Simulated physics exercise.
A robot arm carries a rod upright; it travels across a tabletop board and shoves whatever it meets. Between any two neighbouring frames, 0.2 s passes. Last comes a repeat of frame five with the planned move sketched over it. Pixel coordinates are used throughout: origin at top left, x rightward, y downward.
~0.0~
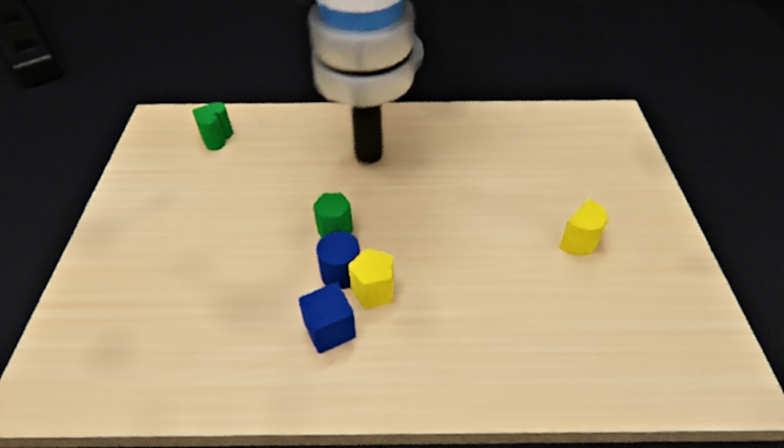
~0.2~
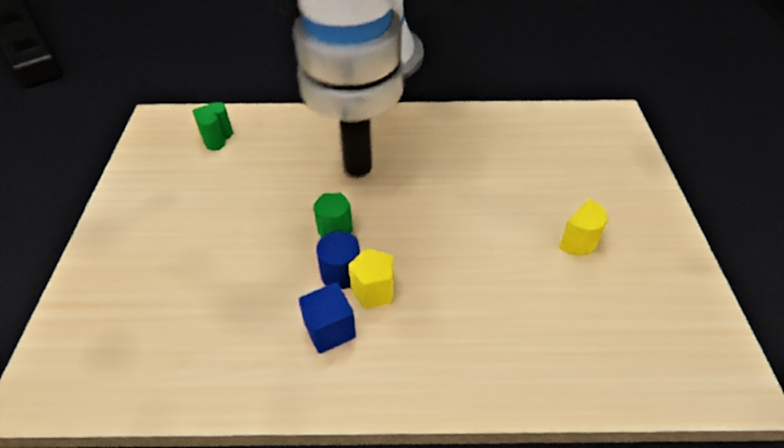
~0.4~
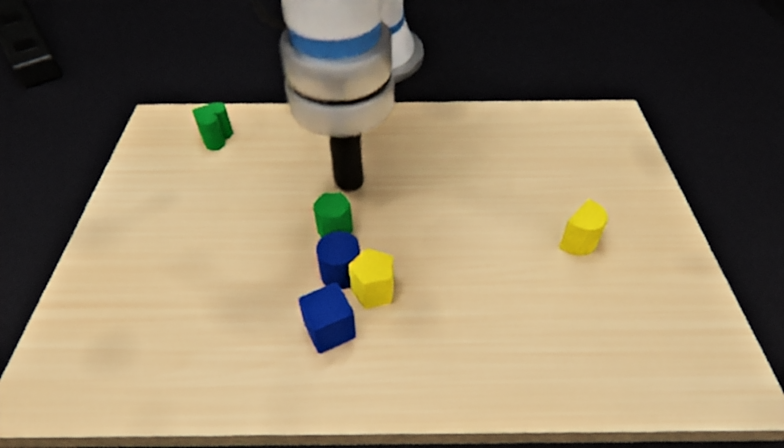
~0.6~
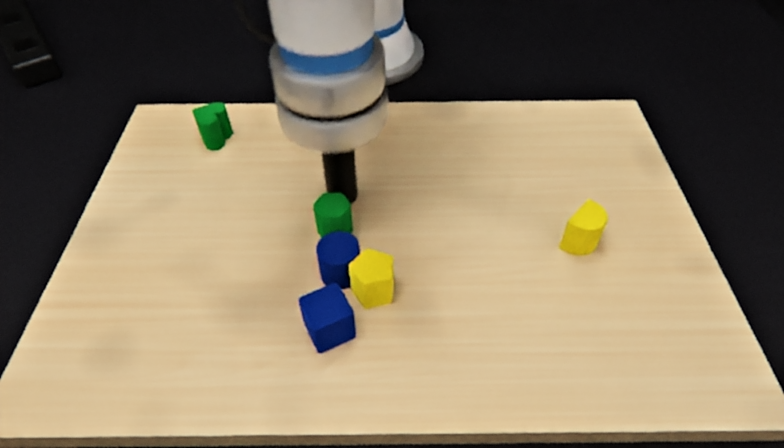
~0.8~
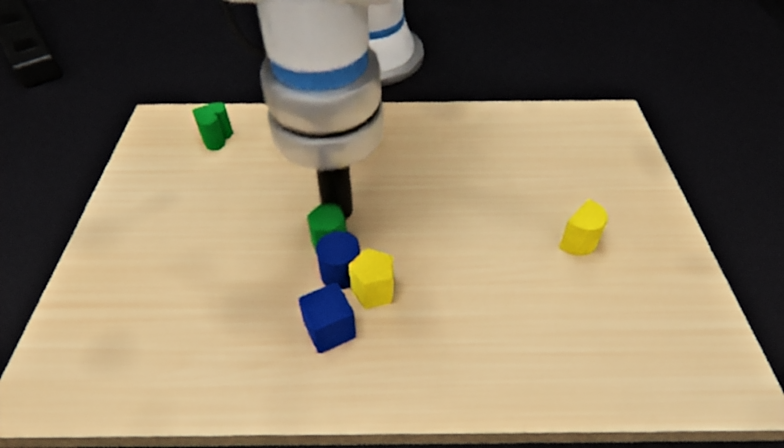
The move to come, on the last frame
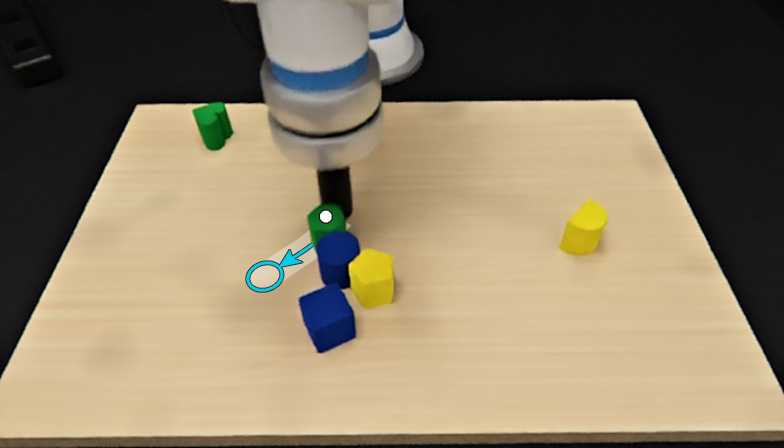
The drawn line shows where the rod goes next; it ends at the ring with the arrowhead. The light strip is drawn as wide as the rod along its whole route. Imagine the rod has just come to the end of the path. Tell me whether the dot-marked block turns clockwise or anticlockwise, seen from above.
From overhead, anticlockwise.
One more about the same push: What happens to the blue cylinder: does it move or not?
By the last moment of the path, the blue cylinder has shifted.
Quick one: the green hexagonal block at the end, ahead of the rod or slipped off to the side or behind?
My prediction: No longer in front.
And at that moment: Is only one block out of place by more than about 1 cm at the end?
Going by the path, no.
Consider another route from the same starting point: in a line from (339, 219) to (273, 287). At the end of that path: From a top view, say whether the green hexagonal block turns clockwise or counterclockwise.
If we look at it from overhead, the green hexagonal block pivots counter-clockwise.
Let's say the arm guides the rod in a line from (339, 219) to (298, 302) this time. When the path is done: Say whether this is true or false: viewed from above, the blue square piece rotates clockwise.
The statement is true.
The line goes from (339, 219) via (319, 239) and (293, 258), ending at (265, 276); the dot is on the green hexagonal block.
What follows on the original path. Halfway along, rod (305, 242); green hexagonal block (291, 250); blue cylinder (331, 259).
At the end, rod (263, 270); blue square piece unmoved; green hexagonal block (280, 271), turned 40° anticlockwise; blue cylinder (331, 259).
